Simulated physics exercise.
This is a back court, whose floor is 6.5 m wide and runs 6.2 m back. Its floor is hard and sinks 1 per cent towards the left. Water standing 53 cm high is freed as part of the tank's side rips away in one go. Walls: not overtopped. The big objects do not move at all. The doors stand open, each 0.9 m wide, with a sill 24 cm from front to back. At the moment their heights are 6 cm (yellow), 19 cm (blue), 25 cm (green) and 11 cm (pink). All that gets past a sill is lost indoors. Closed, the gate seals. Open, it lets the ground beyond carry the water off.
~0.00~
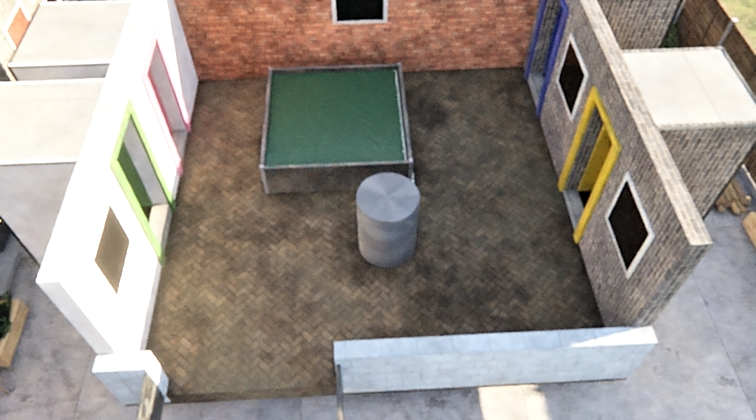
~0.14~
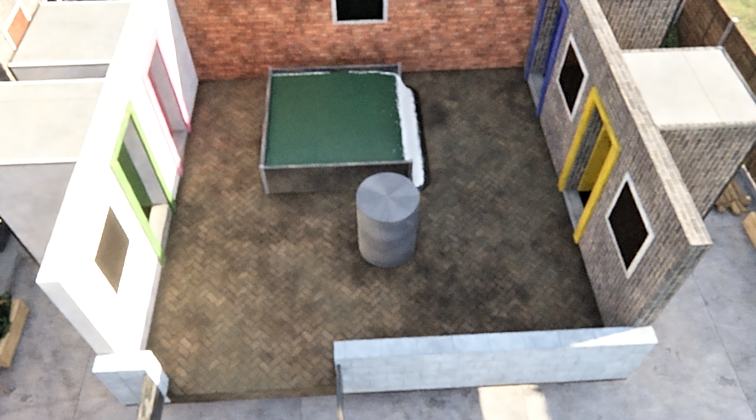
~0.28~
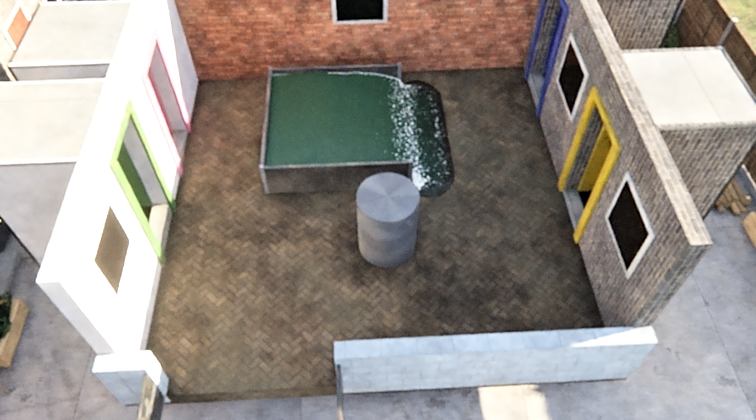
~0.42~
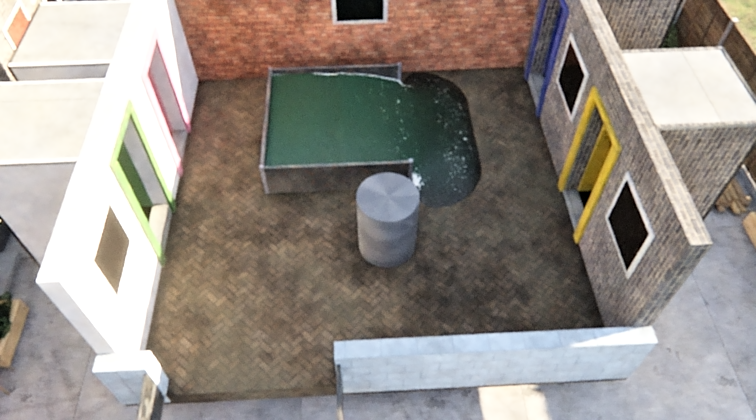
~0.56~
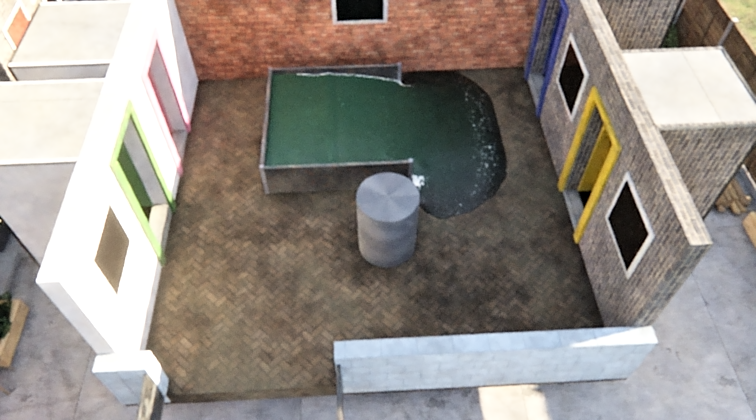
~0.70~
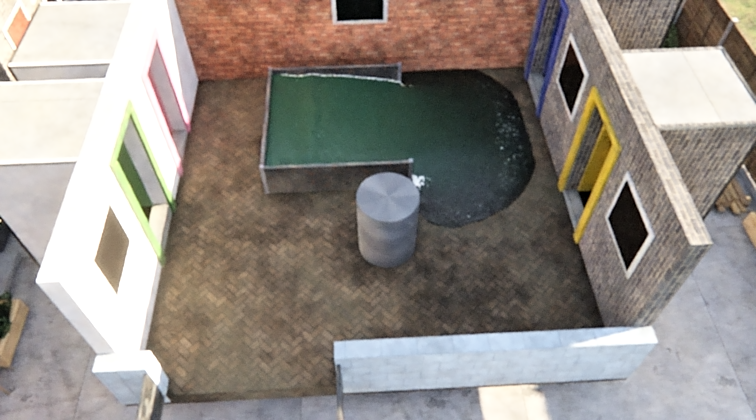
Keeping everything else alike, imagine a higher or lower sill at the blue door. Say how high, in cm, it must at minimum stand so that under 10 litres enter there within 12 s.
It must stand at least about 30 cm high.
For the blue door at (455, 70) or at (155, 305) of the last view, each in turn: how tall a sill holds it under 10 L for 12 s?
You'd want about 23 cm there first, then about 11.5 cm.
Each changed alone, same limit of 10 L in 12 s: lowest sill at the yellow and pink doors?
Some 16 cm for yellow, some 7.0 cm for pink.
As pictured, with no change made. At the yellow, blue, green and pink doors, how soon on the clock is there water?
The yellow door gets it at 1.2 s, the blue door at 0.8 s, the green door at 7.0 s and the pink door at 6.0 s.
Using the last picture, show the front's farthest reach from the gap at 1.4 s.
Around (573, 227).
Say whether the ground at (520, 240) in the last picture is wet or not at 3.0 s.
At that moment it's submerged.
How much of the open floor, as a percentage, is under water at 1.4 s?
Near 30 per cent of the open floor.
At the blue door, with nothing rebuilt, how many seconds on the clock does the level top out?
At roughly 2.4 s.
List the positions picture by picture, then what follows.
In the first frame, the tank at (336, 116) is whole and still, 53 cm deep; the blue door at (544, 53) is dry.
In the second frame, the gap is at (403, 127), the front 0.3 m out at (425, 183); the back of the tank holds 53 cm.
In the third frame, water pours out at (402, 128) and has run 0.7 m, to (449, 179); about 10 cm deep outside, 53 cm at the back.
In the fourth frame, the front is at (476, 173), 1.2 m from the gap at (402, 129); 3.3 m2 of floor is wet, 53 cm left at the back.
In the fifth frame, water pours out at (402, 129) and has run 1.7 m, to (502, 164); about 7 cm deep outside, 53 cm at the back.
In the sixth frame, the gap is at (402, 129), the front 2.2 m out at (530, 165); the back of the tank holds 53 cm; 0.4 m in a straight line remain to the blue door at (544, 53).
After 1.4 s water covers 30 % of the floor, deepest (33 cm) near (534, 132); 27 cm at the blue door, 3 litres in over its 19 cm sill.
After 3.0 s water covers 35 % of the floor, deepest (31 cm) near (530, 119); 30 cm at the blue door, 81 litres in over its 19 cm sill.
After 12.0 s water covers 100 % of the floor, deepest (15 cm) near (199, 83); 7 cm at the blue door, 111 litres in over its 19 cm sill.
At the blue door as built, the water arrived by 0.9 s and peaked near 34 cm at 2.4 s.
With a sill of 26.5 cm, 27 litres would have come in within the 12 s; with 36 cm, 0 litres. So under 10 litres takes about 30 cm.
